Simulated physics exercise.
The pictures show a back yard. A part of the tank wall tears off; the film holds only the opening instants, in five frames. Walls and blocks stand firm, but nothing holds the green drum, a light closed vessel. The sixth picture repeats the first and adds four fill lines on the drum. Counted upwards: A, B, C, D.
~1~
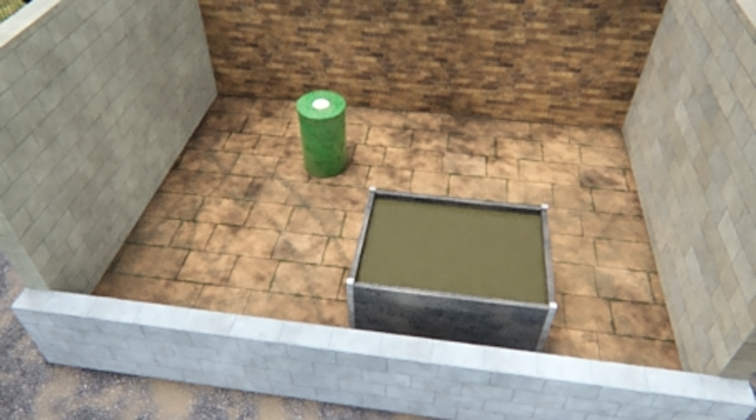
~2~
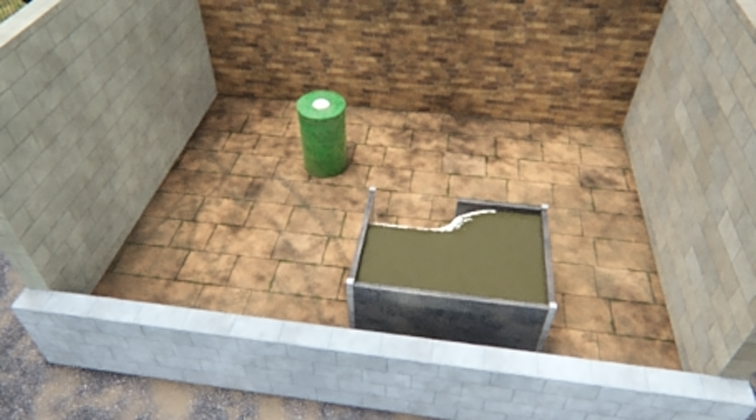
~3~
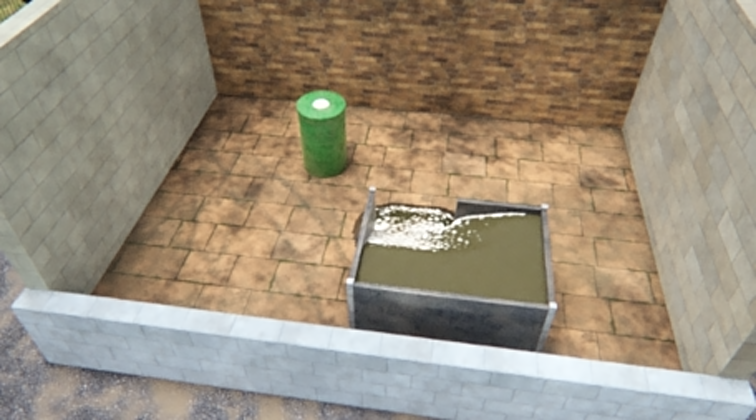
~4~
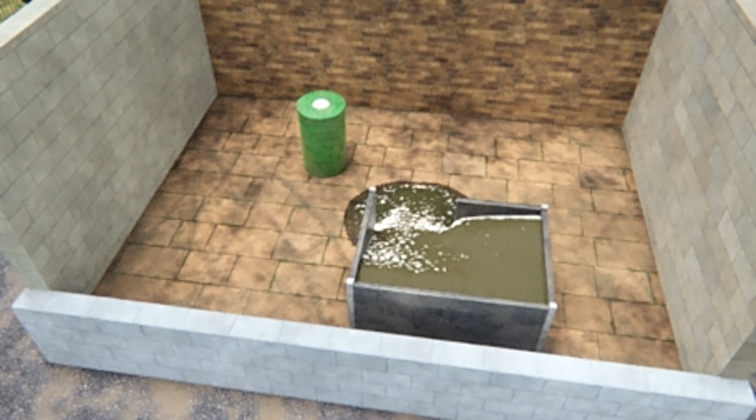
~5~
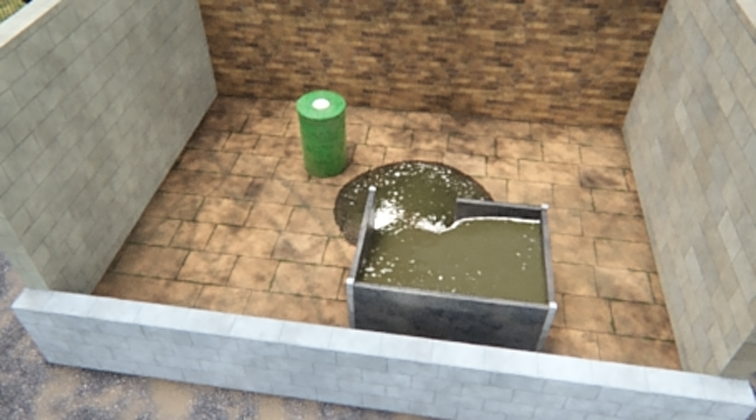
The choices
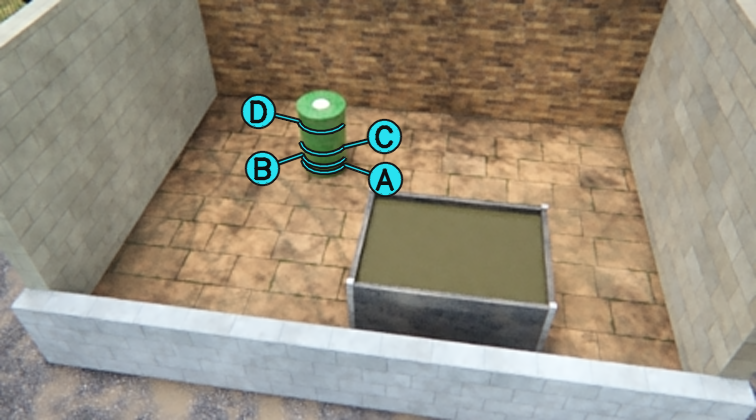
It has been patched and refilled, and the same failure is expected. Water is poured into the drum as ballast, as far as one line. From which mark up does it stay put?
Go for C.
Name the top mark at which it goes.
B.
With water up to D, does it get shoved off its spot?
No, that is safe.
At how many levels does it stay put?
Two of them.
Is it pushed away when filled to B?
Yes.
On the marked copy, A at (320, 172); B at (320, 166); C at (319, 154); D at (317, 132); from the bottom up A, B, C, D.
With A, it is pushed about 3 times its own width away.
With B, it is pushed about half its own width away.
With C, it does not move.
With D, it does not move.
